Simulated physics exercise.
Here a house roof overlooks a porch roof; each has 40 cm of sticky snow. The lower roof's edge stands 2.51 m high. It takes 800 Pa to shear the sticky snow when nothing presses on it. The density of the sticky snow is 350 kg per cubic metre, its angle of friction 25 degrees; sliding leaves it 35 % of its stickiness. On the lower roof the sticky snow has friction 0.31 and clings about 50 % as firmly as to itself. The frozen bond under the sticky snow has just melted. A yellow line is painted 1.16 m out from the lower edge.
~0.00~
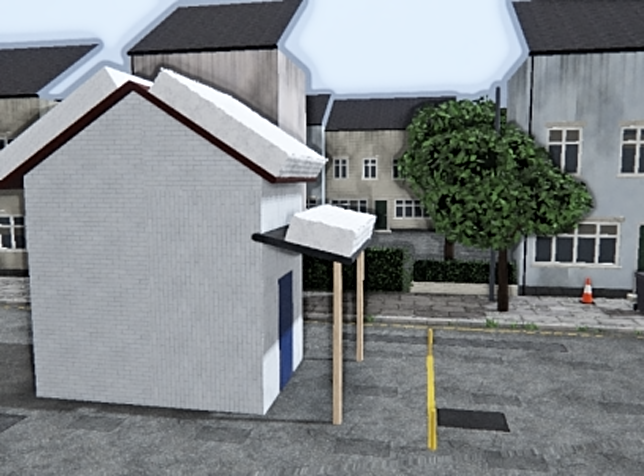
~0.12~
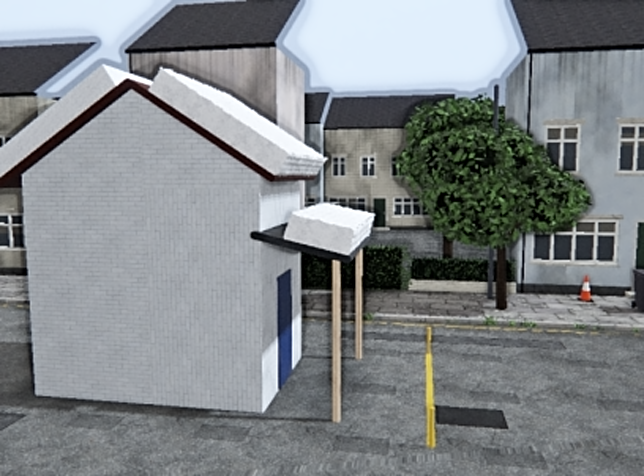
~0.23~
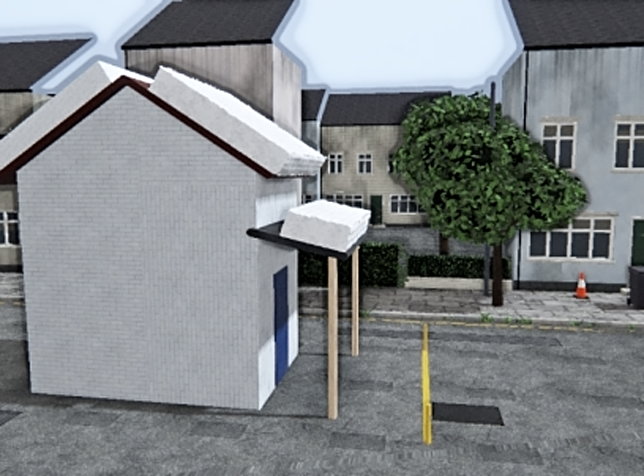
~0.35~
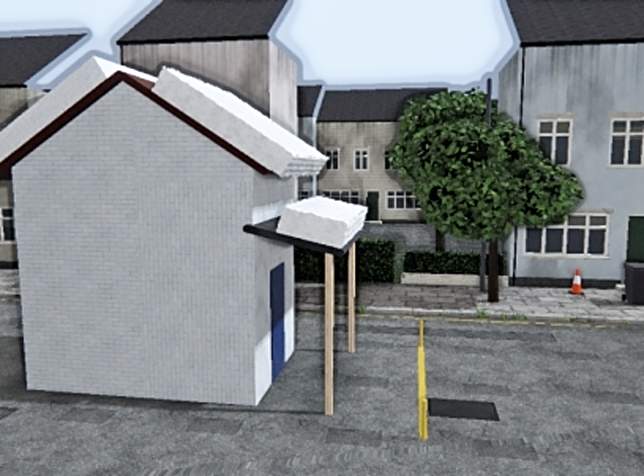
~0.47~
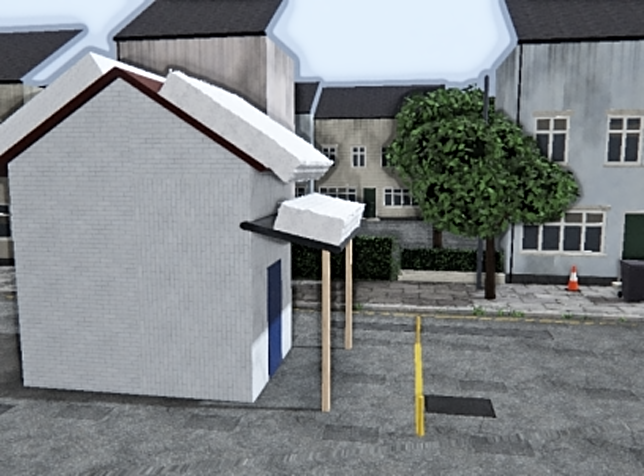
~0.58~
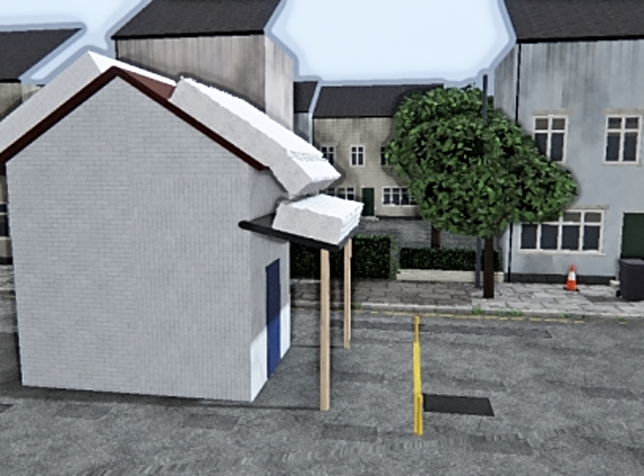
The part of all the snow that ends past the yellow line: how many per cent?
It comes to some 63 %.
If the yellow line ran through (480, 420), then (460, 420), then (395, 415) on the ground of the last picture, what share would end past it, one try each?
In that order: 40 %, 50 %, 70 %.
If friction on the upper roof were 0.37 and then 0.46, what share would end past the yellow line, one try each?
In that order: 55 %, 40 %.
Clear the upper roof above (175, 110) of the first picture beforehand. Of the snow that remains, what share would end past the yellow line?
In that case some 55 per cent.
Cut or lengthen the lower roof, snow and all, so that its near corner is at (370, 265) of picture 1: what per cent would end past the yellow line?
It would be near 65 %.
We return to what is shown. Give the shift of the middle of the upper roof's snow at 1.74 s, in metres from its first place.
Roughly 4.8 m.
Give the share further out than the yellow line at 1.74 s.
Some 50 per cent.
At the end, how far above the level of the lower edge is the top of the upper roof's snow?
Roughly 0.2 m.
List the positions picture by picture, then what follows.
In the first frame, foremost bit of the sticky snow at (278, 148).
In the second frame, foremost bit of the sticky snow at (278, 147), its middle shifted 2.5 cm, 1 % of it past the upper edge, in one piece.
In the third frame, foremost bit of the sticky snow at (278, 147), its middle shifted 10 cm, 4 % of it past the upper edge, in one piece.
In the fourth frame, foremost bit of the sticky snow at (282, 171), its middle shifted 23 cm, 10 % of it past the upper edge, in one piece.
In the fifth frame, foremost bit of the sticky snow at (289, 159), its middle shifted 41 cm, 18 % of it past the upper edge, in one piece.
In the sixth frame, foremost bit of the sticky snow at (300, 169), its middle shifted 65 cm, 28 % of it past the upper edge, cracking.
After 1.12 s, 2 % is below the lower edge and 0 % is past the line.
After 1.74 s, 77 % is below the lower edge and 49 % is past the line.
After 2.37 s, 83 % is below the lower edge and 63 % is past the line.
After 3.00 s, 83 % is below the lower edge and 63 % is past the line.
After 3.10 s, 83 % is below the lower edge and 63 % is past the line.
